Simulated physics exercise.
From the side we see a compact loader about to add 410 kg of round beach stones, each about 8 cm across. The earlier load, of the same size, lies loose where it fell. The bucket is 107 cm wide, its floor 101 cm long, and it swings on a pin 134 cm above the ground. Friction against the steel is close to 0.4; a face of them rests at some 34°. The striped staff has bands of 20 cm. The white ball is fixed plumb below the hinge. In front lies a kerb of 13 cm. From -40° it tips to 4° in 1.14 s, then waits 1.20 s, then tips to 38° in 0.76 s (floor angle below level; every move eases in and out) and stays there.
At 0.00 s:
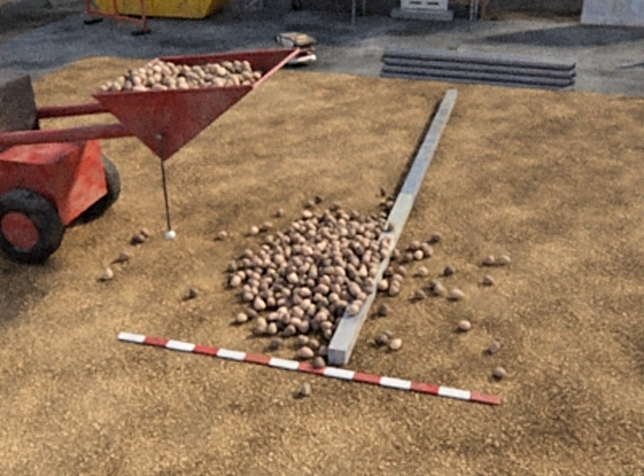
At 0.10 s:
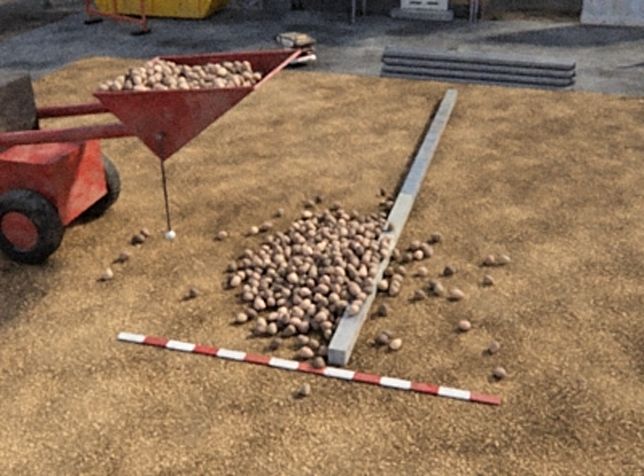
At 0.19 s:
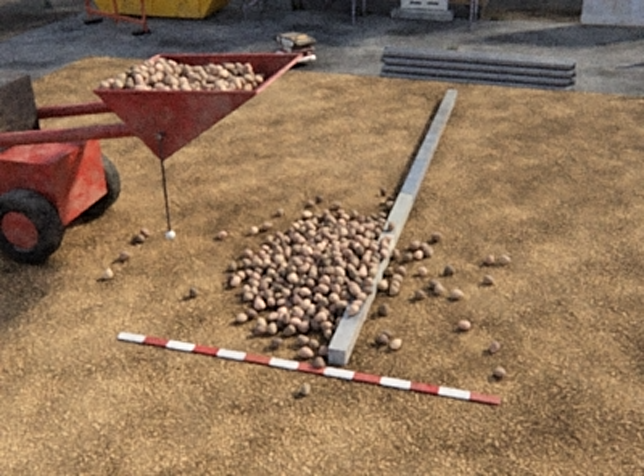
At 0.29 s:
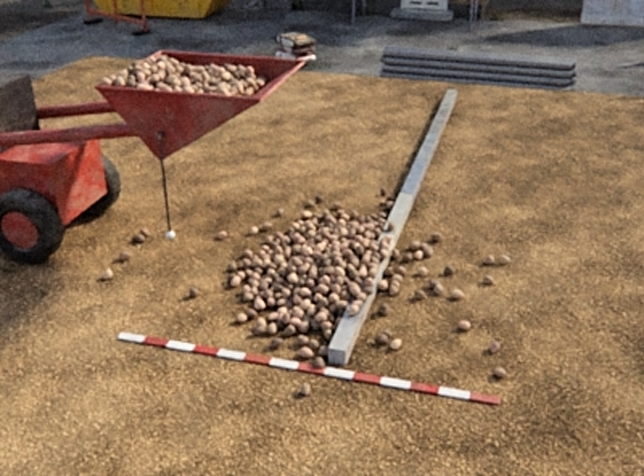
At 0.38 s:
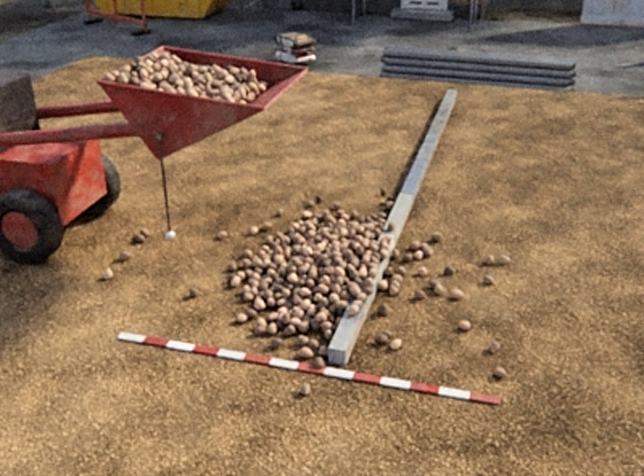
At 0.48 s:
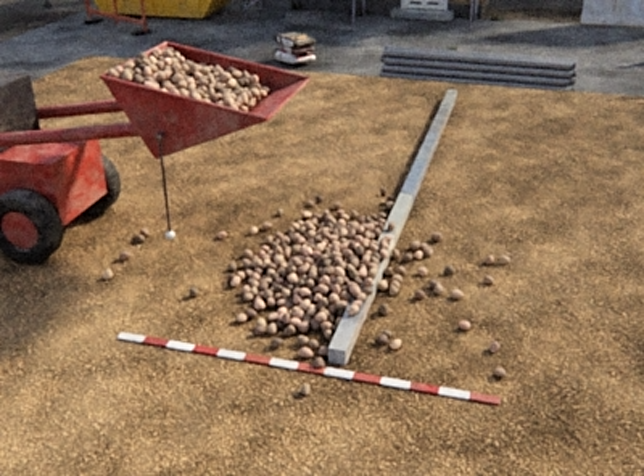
At first, a red loader at the left holds a raised bucket of round stones above brown ground, beside a loose pile lying against a long grey kerb and a striped staff. Then the bucket slowly tilts, its right end lowering slightly, while the stones stay inside and the pile remains still.
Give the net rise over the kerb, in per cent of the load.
Close to 4 parts in a hundred.
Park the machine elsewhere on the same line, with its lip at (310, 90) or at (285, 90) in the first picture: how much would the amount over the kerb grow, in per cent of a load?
Near 50 per cent from the first place, 25 from the second.
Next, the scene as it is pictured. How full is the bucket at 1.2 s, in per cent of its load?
It holds some 100 per cent.
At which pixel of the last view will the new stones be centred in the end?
Around (304, 251).
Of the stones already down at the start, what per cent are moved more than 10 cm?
About 20 per cent.
After 0.9 s the floor is at -3°; in per cent of one load, 100 in the bucket, 95 on this side of the kerb, 5 over the kerb; the foremost stones are at (481, 298).
After 1.2 s the floor is at 4°; in per cent of one load, 100 in the bucket, 95 on this side of the kerb, 5 over the kerb; the foremost stones are at (481, 298).
After 3.5 s the floor is at 38°; in per cent of one load, 9 in the bucket, 185 on this side of the kerb, 5 over the kerb; the foremost stones are at (481, 303).
After 6.2 s the floor is at 38°; in per cent of one load, 0 in the bucket, 191 on this side of the kerb, 9 over the kerb; the foremost stones are at (482, 303). Net gain over the kerb, 4.
